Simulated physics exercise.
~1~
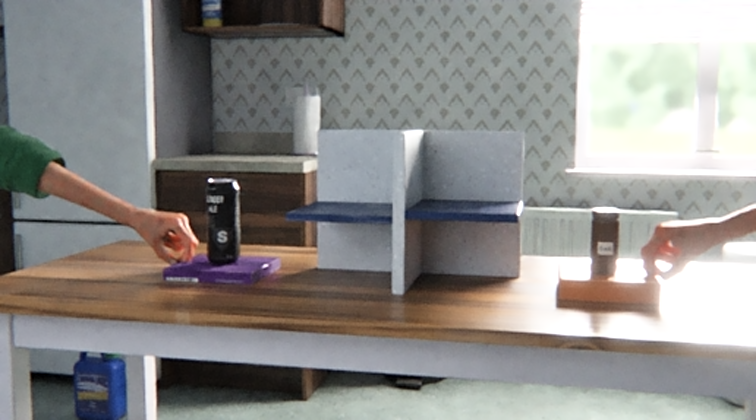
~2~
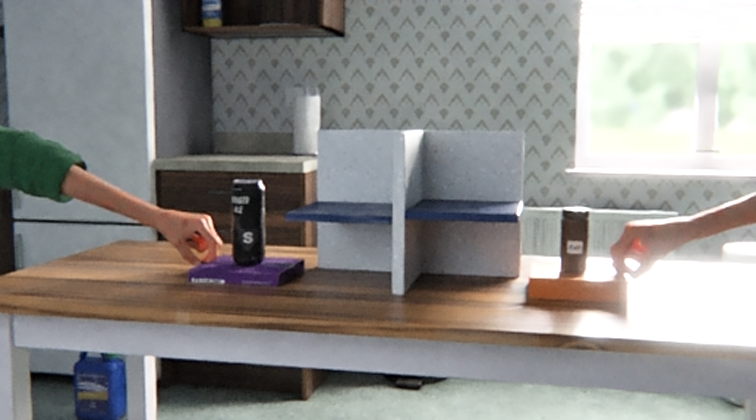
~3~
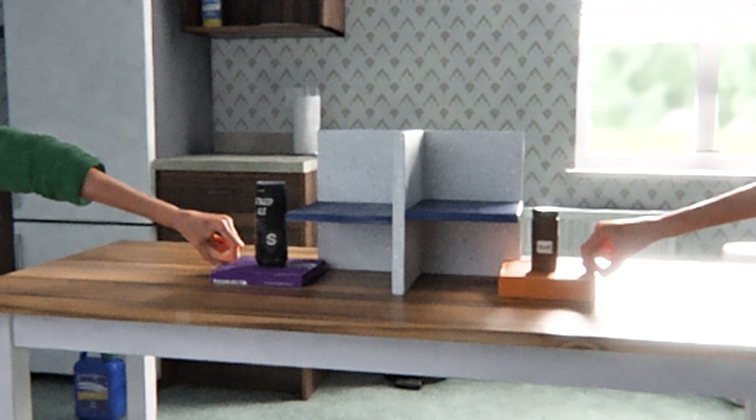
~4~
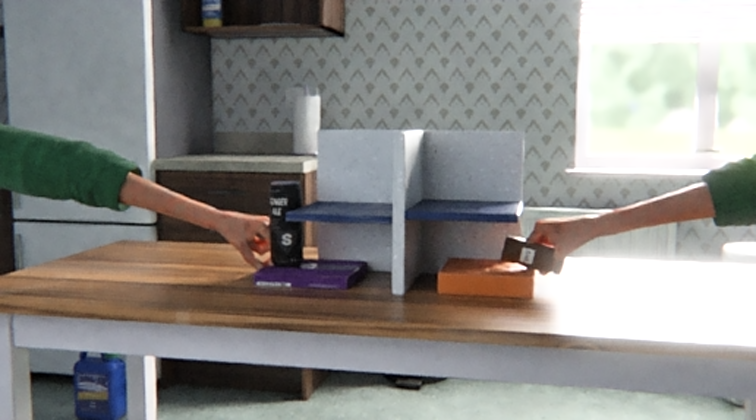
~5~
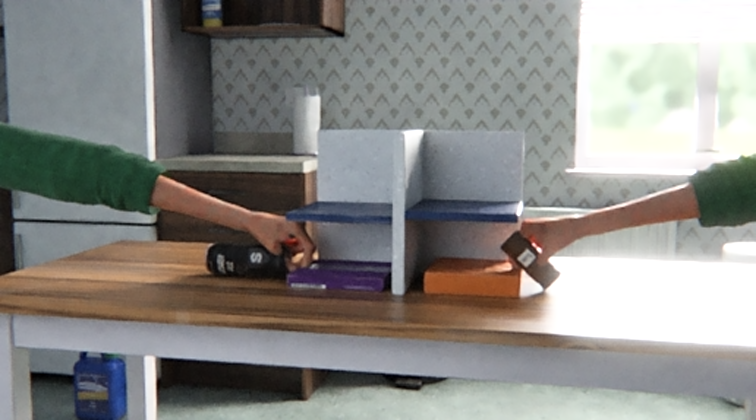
Two hands slid a purple box and an orange tray inward beneath a blue shelf, but the shelf knocked the brown shaker back and tipped it over, then the tall black can toppled too, ending on its side at the left.
